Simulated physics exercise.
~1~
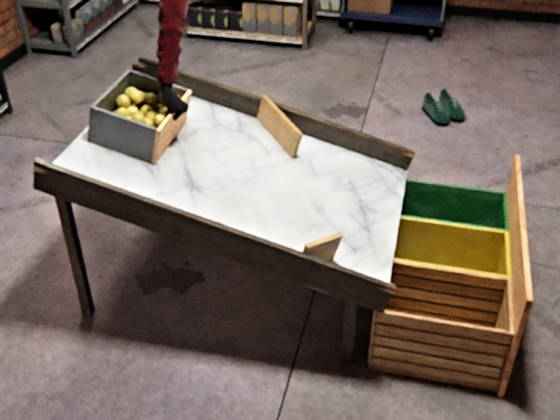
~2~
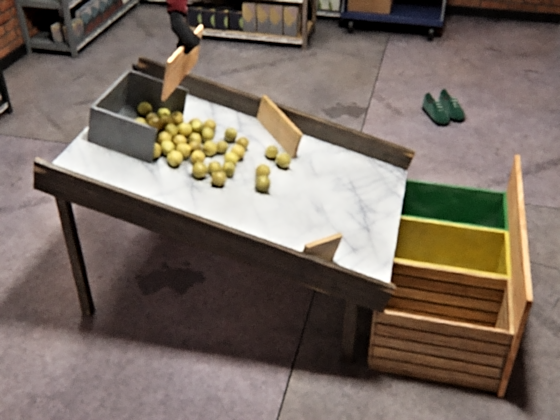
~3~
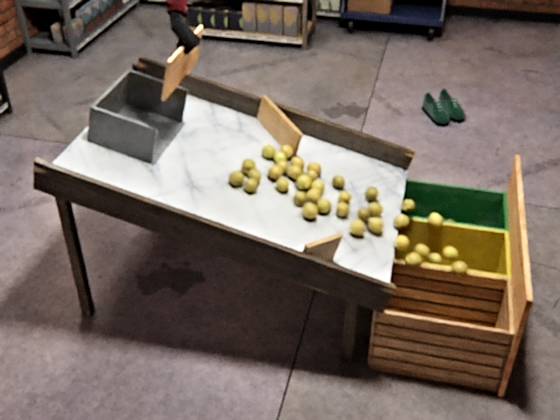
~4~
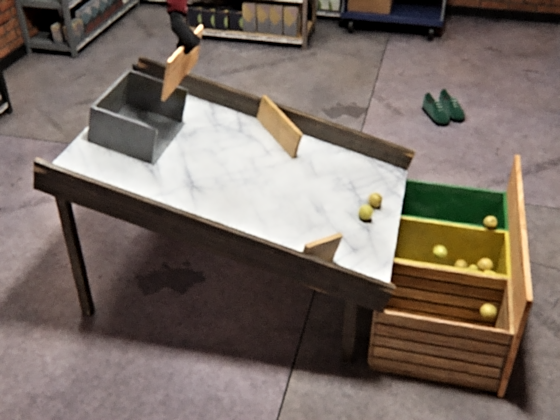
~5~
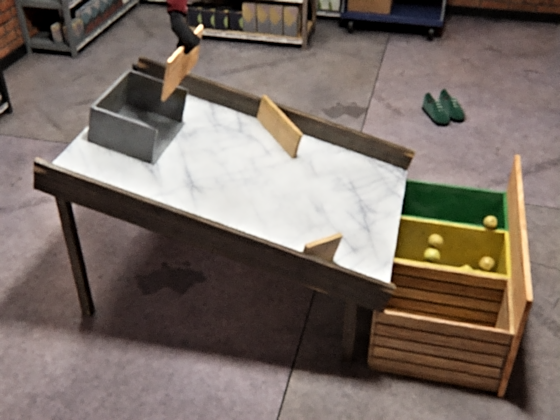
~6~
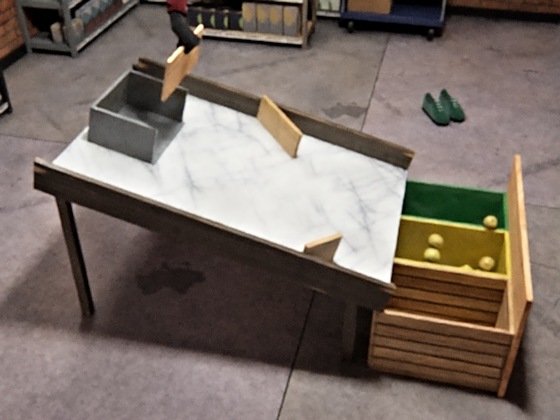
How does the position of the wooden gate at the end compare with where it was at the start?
At the start the gate was down at the grey pen, holding the apples in. At the end it was held up above the pen, leaving that side open.
Yellow apples spilled from a grey pen when a gloved hand lifted its wooden gate, then rolled down the tilted table past two angled boards and dropped off the end, leaving the table bare and some resting in the yellow and green containers.
